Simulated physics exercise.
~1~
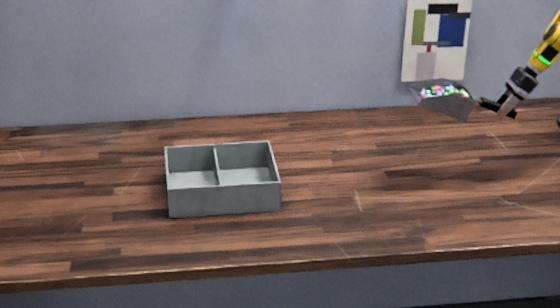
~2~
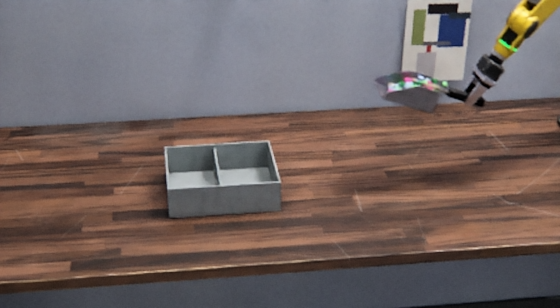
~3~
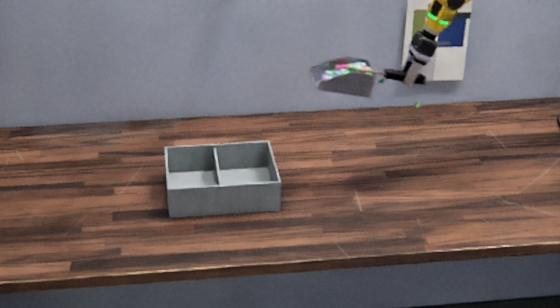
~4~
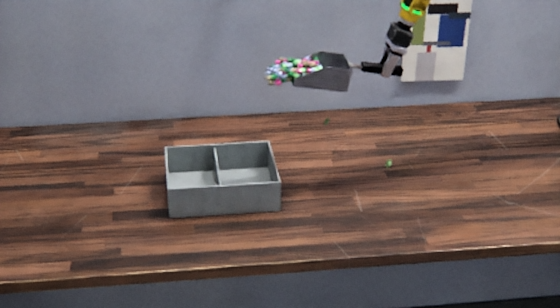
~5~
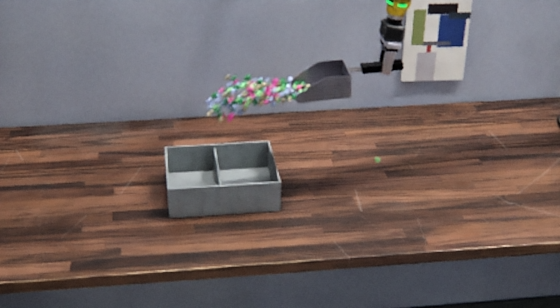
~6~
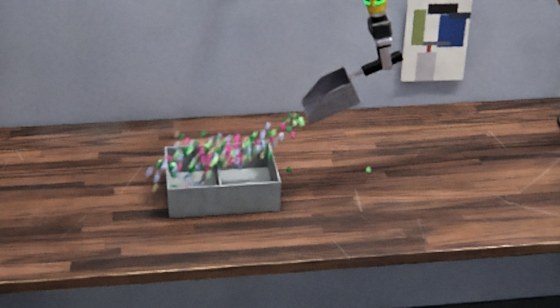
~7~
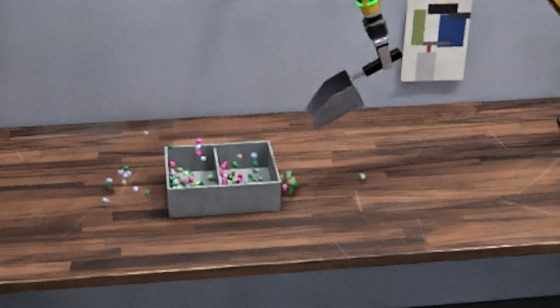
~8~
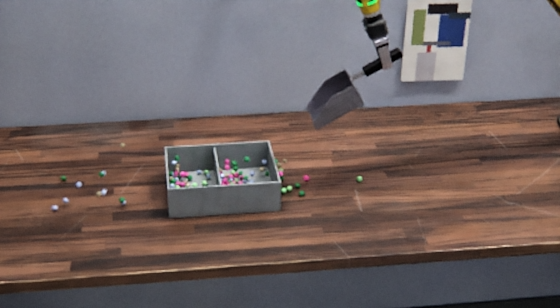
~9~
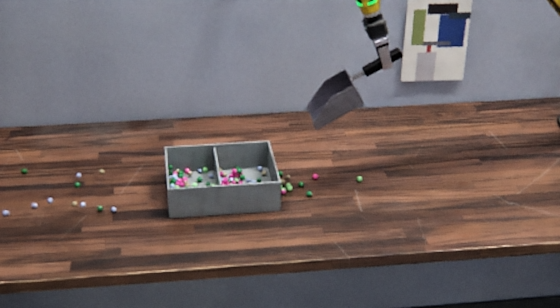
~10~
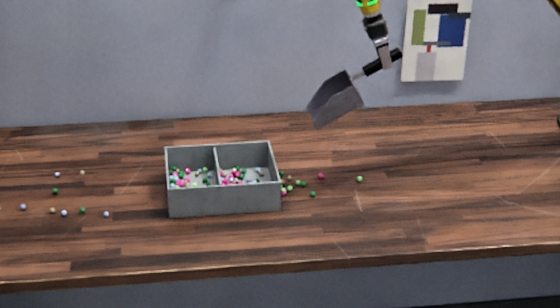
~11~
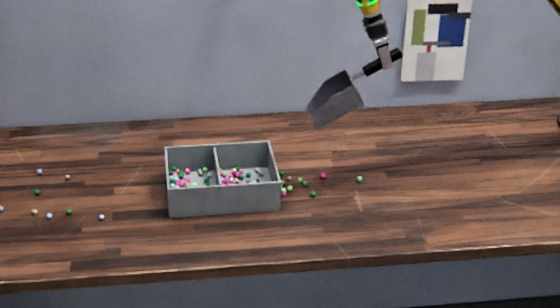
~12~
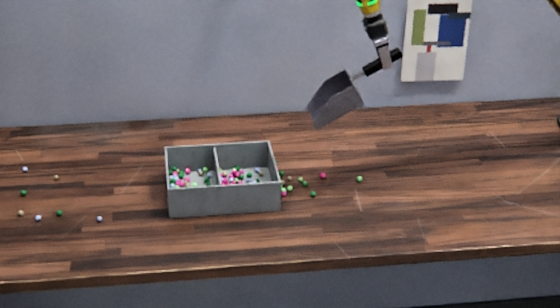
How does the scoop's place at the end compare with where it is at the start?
At the start the scoop is over at the right, in front of the lower part of the poster on the wall. By the end it is further left, clear of the poster and hanging closer to the grey box.
At first, a yellow and black robot arm holds a grey scoop of small colourful round sweets at the right, above a wooden table with a grey two-part box. The arm carries the scoop left through the air, and the sweets begin to slide over its open front. As the scoop tips forward, they fly out in a loose stream and shower down over the box. Some bounce or roll away across the table on both sides. Finally the scoop hangs empty and still, with most sweets in the two parts and a few scattered on the wood.
